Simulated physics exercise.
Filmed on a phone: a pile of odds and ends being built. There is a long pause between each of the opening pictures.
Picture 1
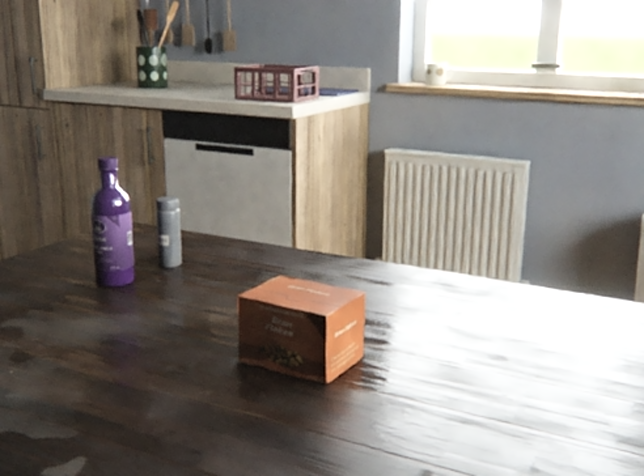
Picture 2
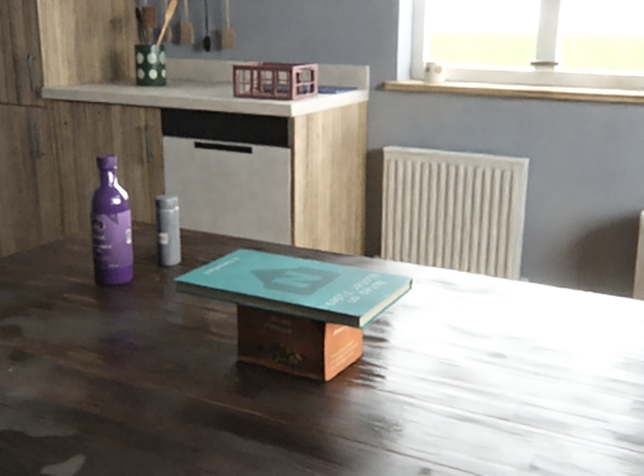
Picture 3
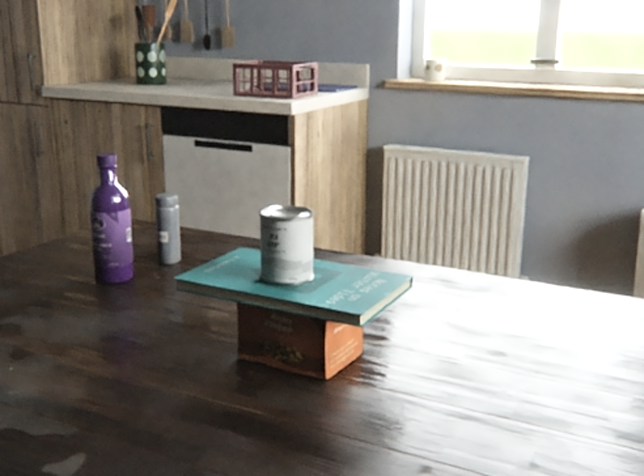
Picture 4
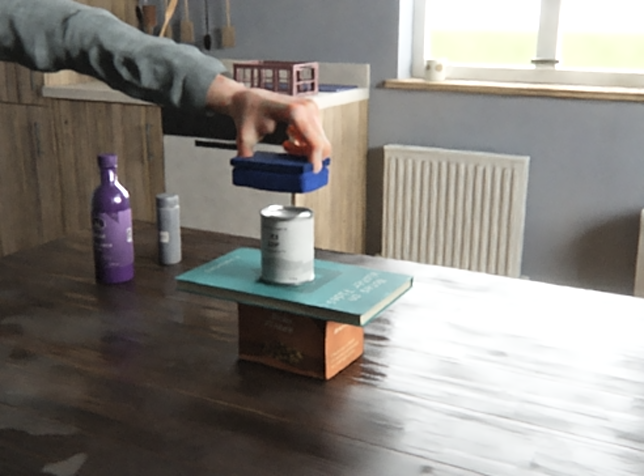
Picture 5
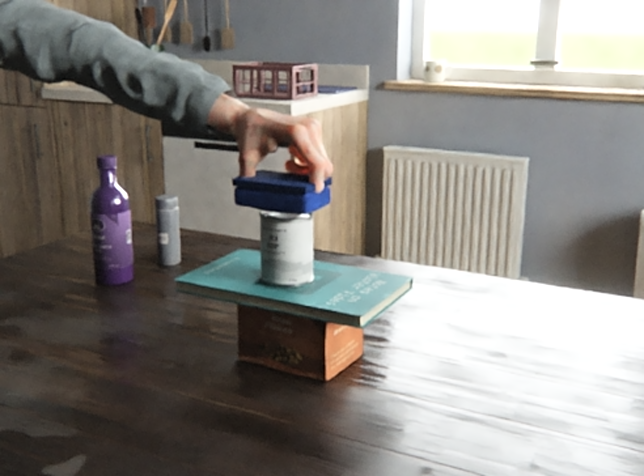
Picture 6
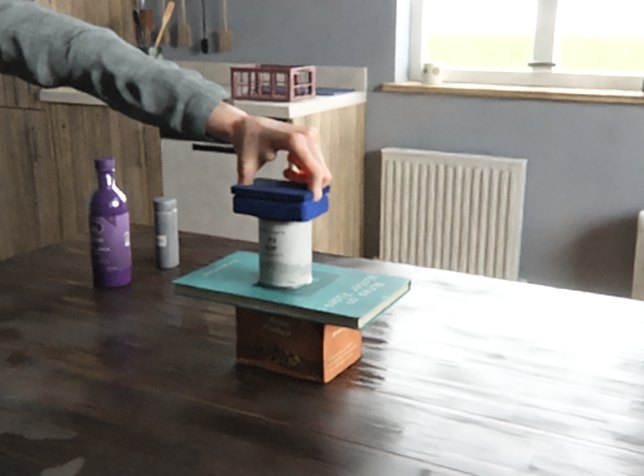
The clip shows a turquoise book and then a white tin added on top of an orange box on a dark table, before a hand reaches in from the left and lowers a blue sponge onto the tin.
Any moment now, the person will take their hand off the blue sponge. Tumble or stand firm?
Steady.
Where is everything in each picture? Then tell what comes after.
In the first picture, the last thing is not in view yet; orange box (302, 327).
In the second picture, the last thing is not in view yet; grey shaker (168, 230).
In the third picture, the last thing is not in view yet; turquoise book (294, 282).
In the fourth picture, coming down; blue sponge (280, 172); purple bottle (111, 217).
In the fifth picture, coming down; blue sponge (282, 192); white tin (287, 247).
In the sixth picture, in place under the hand; blue sponge (280, 200); orange box (300, 326).
Then, 0.40 s past the last view, nothing moves.
Then, 1.20 s past the last view, things are still on the move.
Then, 1.90 s past the last view, nothing moves.
Then, 2.70 s past the last view, blue sponge resting near (278, 201).
Finally, all 6 still in place. Final places as the last picture's camera would see them, blue sponge near (278, 201). The pile keeps its balance.
